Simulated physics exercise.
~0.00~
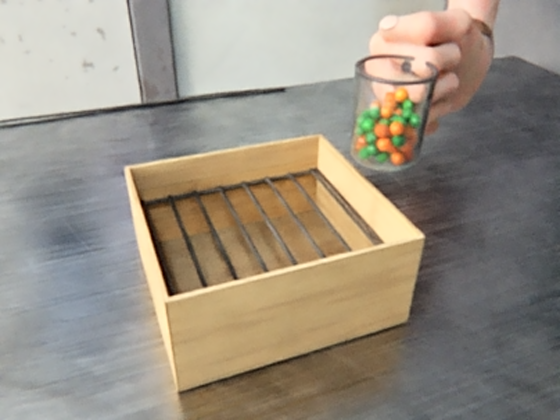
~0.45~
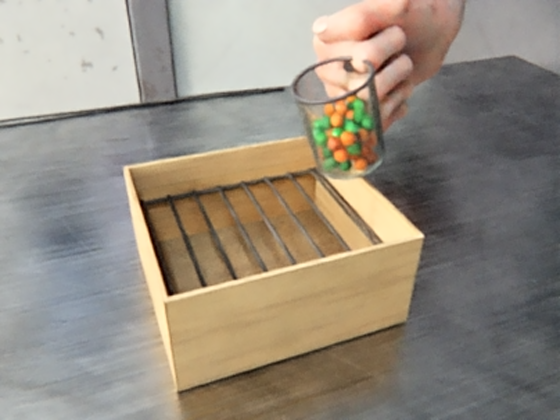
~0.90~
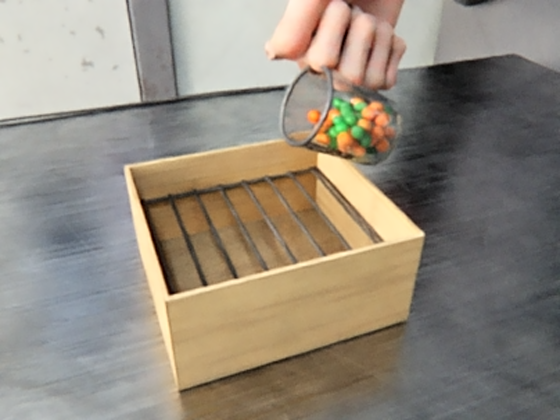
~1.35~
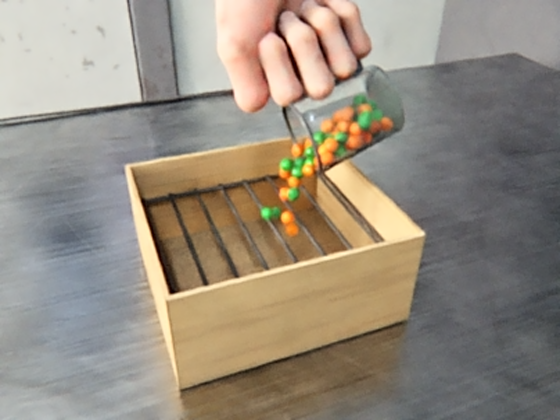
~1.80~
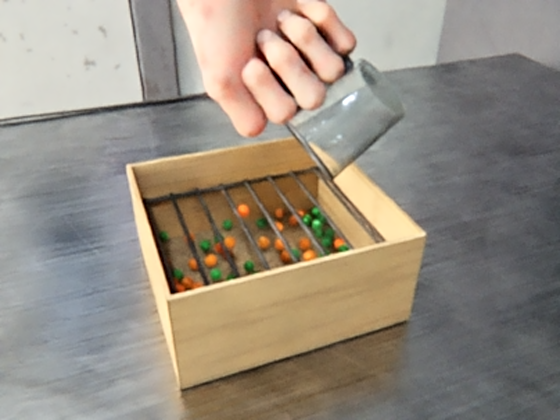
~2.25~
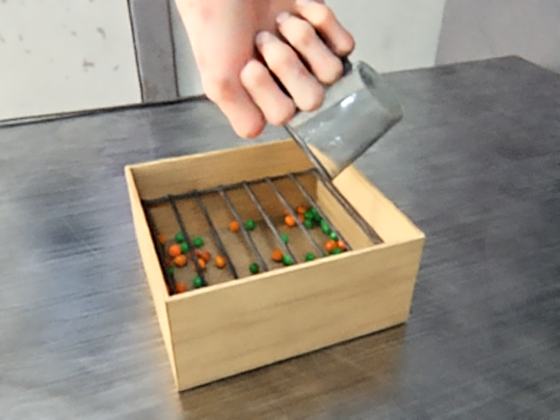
On a dark tabletop, a hand tipping a clear cup of green and orange balls over a wire-topped wooden box, all falling through.
